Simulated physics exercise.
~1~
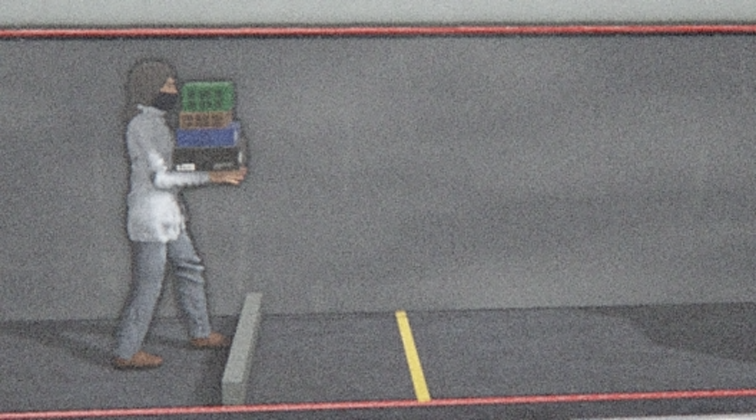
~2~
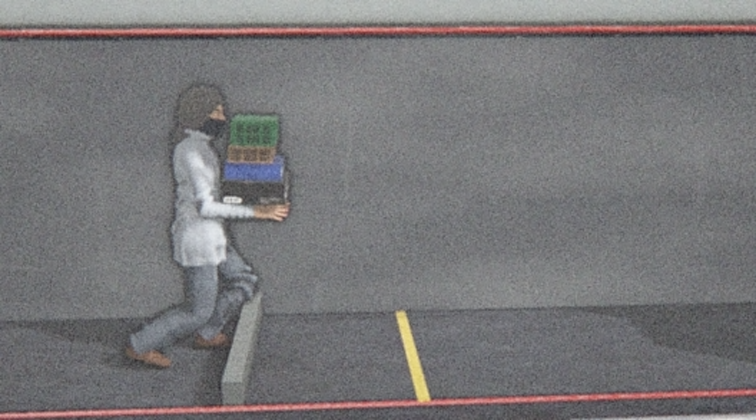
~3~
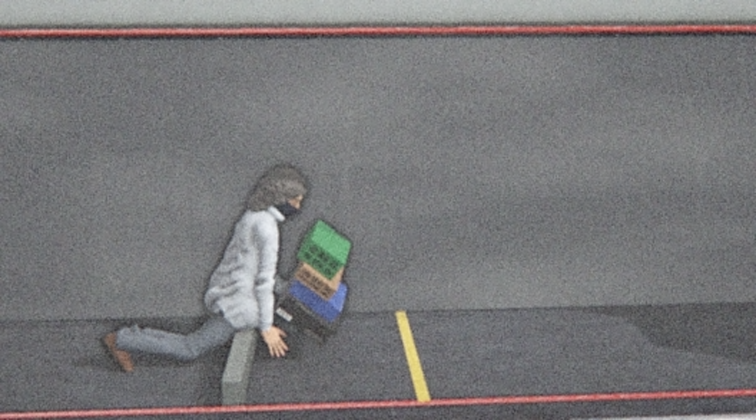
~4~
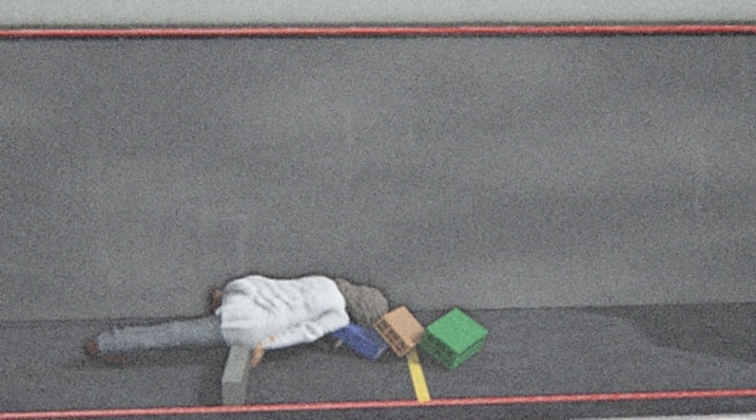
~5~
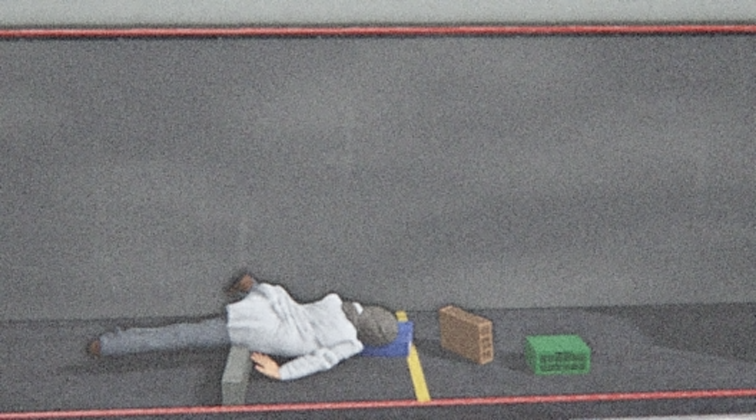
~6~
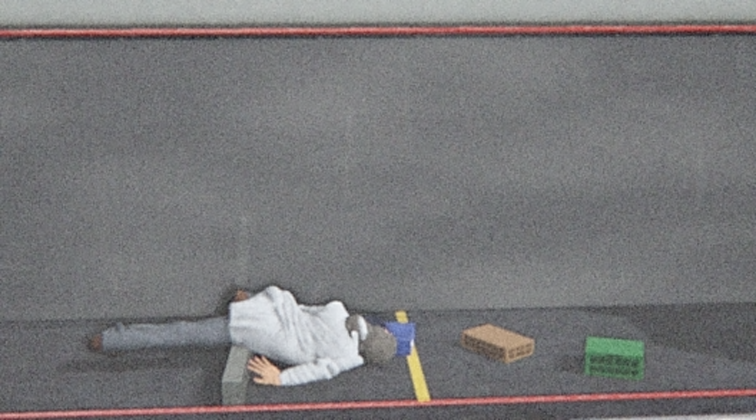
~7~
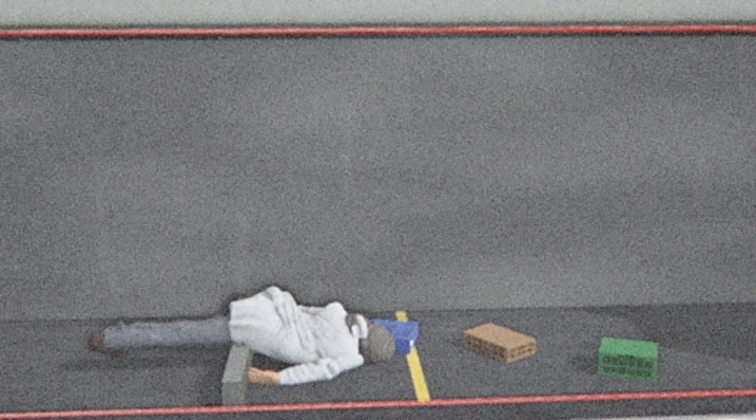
In the video, a masked person carrying a stack of crates and parcels pitches forward over a low rail and falls face down. The brown and green crates tumble past a yellow line, while the person lies still across the rail, head beside the blue parcel.
